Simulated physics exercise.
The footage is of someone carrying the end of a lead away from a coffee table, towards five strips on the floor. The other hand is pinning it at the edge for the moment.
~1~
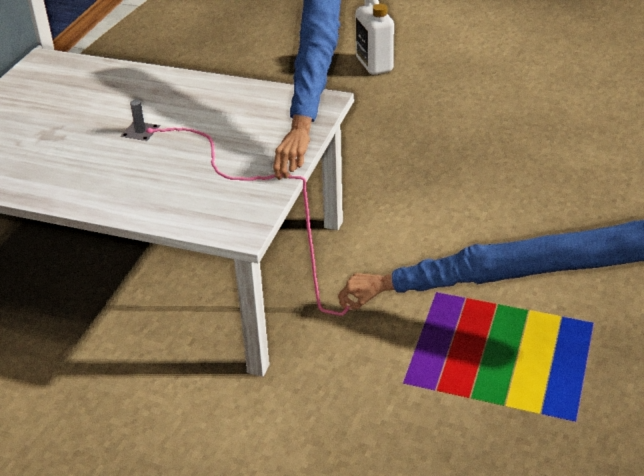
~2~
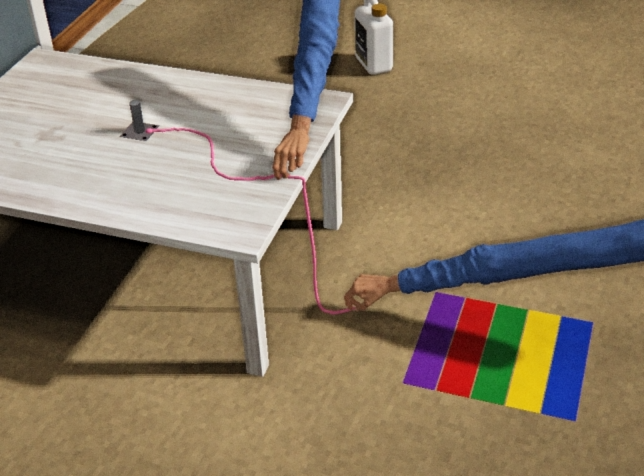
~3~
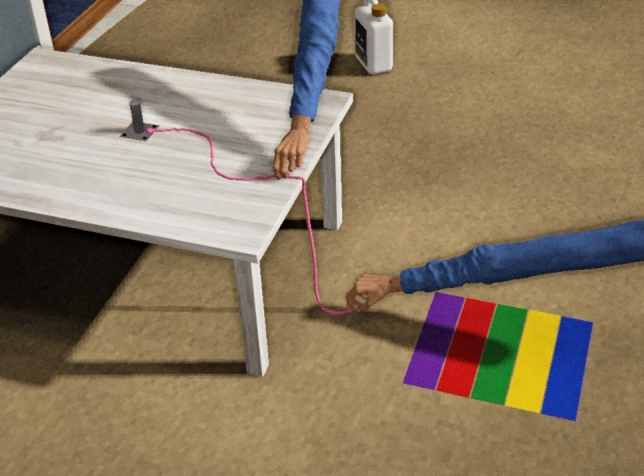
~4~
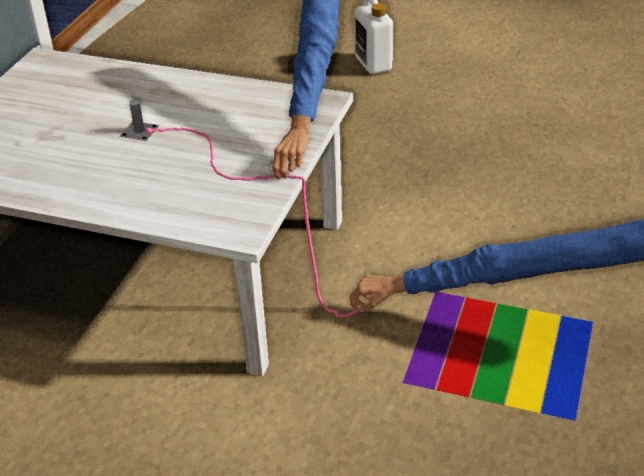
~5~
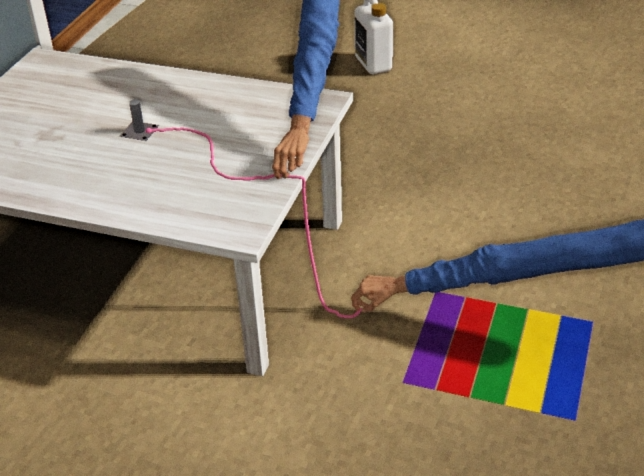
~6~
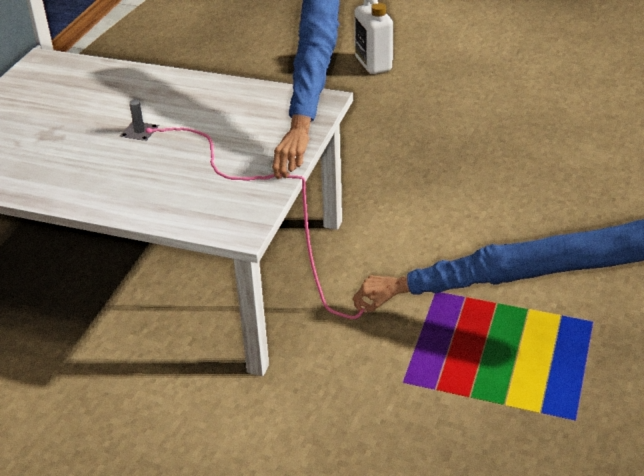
The clip opens on a pink cord running from a small post across a pale wooden table, where one hand pins it at the edge. A second hand holds its end low, left of five coloured strips on the floor, and shifts very slightly right while the pinning hand stays still.
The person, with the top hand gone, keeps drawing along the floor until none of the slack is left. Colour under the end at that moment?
Green.
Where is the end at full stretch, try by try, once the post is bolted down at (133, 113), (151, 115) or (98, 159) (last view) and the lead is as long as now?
In that order: (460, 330), (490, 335) and (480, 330).
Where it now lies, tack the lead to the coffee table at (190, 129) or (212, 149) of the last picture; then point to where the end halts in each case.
Respectively, (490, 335) and (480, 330).
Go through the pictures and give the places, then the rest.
The first picture shows end (348, 307); purple (425, 369); red (458, 377); green (492, 384); yellow (527, 391); blue (562, 399).
The second picture shows end (354, 308); lead through (178, 130) (212, 152) (245, 180) (304, 191) (313, 245) (317, 296).
The third picture shows end (356, 308).
The fourth picture shows end (359, 309); lead through (178, 130) (212, 152) (245, 179) (304, 191) (310, 244) (319, 296).
The fifth picture shows end (361, 309).
The sixth picture shows end (363, 309); lead through (178, 130) (212, 151) (245, 179) (304, 190) (308, 244) (322, 296).
A little later, end near (445, 326); over purple.
Next, end near (480, 333); over red.
When it is tight, end near (500, 337); over green. Over green.
